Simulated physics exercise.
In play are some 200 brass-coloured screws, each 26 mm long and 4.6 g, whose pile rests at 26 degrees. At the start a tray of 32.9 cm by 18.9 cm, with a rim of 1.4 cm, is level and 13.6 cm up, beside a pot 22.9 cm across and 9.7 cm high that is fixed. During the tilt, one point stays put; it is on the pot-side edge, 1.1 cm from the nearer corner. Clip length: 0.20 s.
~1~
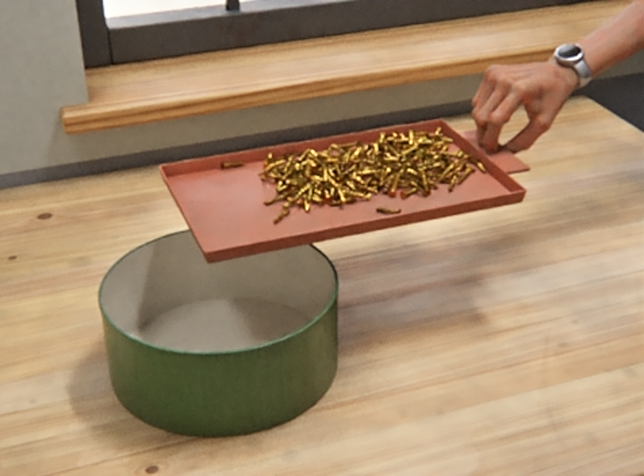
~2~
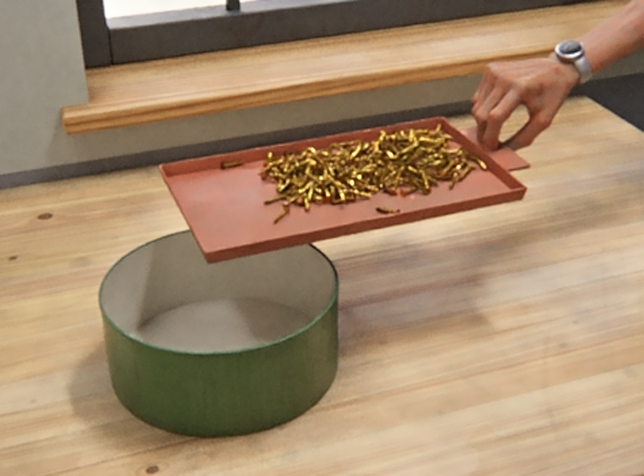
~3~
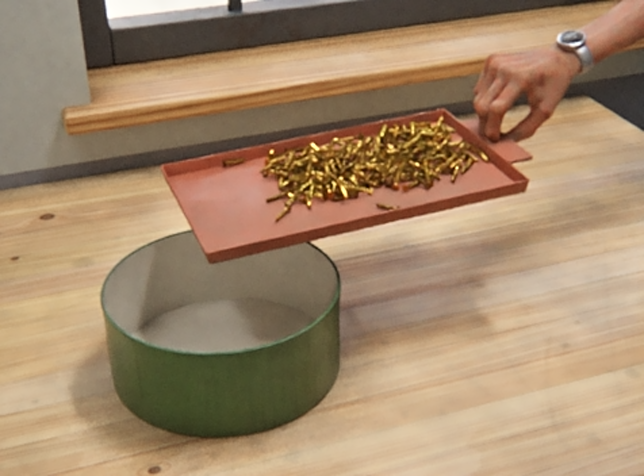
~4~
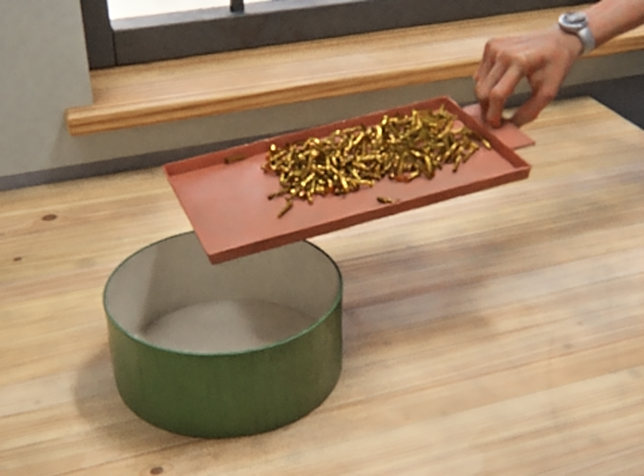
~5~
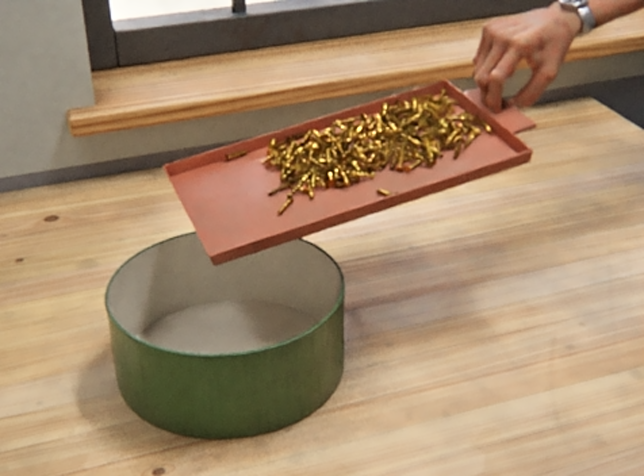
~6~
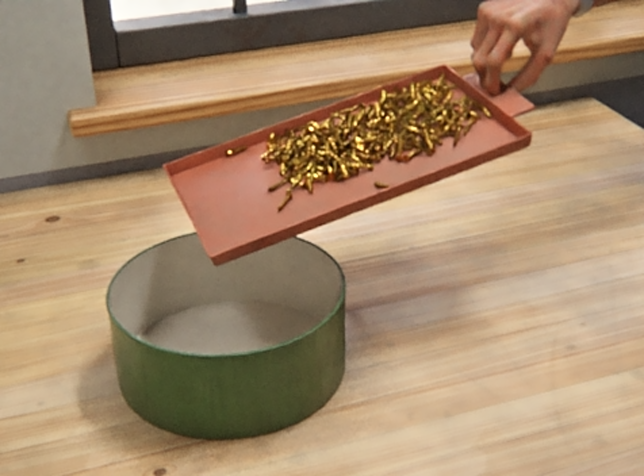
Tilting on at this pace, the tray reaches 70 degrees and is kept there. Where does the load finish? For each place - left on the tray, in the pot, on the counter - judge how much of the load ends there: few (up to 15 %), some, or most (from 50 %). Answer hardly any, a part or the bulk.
Left on the tray: Hardly any; pot: The bulk; counter: A part.
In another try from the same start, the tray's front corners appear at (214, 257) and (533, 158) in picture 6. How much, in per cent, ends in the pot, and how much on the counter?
Per cent by place - pot 70, counter 25.
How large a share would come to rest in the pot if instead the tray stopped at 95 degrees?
In that case, near 65 percent.
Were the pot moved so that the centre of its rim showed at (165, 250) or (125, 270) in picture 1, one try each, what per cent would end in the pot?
Estimates: 80 in a hundred and 90 in a hundred.
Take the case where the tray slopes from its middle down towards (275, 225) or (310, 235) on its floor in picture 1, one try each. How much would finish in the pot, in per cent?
That would be close to 90 per cent, then close to 85 per cent.
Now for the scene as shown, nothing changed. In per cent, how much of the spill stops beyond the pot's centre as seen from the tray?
Share: Around 100 %.
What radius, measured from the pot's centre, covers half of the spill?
Roughly 20 cm from the centre.
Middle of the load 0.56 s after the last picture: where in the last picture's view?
Approximately (184, 195) in the final picture.
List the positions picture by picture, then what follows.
Tray tilt 0 degrees, front corners at (207, 250) and (523, 189); middle of the pieces at (369, 172); pot at (219, 283), in the first picture.
Tray tilt 1 degrees, front corners at (208, 250) and (523, 187); middle of the pieces at (370, 170), in the second picture.
Tray tilt 2 degrees, front corners at (209, 250) and (525, 179); middle of the pieces at (371, 165), in the third picture.
Tray tilt 5 degrees, front corners at (211, 252) and (528, 165), lowest corner left front; middle of the pieces at (373, 157), in the fourth picture.
Tray tilt 8 degrees, front corners at (212, 253) and (529, 150), lowest corner left front; middle of the pieces at (373, 147), in the fifth picture.
Tray tilt 12 degrees, front corners at (212, 254) and (528, 133), lowest corner left front; middle of the pieces at (372, 137); pot at (227, 285), in the sixth picture.
Then, 0.34 s after the last picture, tilt 40 degrees; the tray holds 100 %, the pot 0 %.
Then, 0.56 s after the last picture, tilt 59 degrees; the tray holds 90 %, the pot 0 %.
Then, 0.90 s after the last picture, tilt 70 degrees; the tray holds 10 %, the pot 55 %.
In the end, tray 10 %, pot 60 %, counter 35 %.
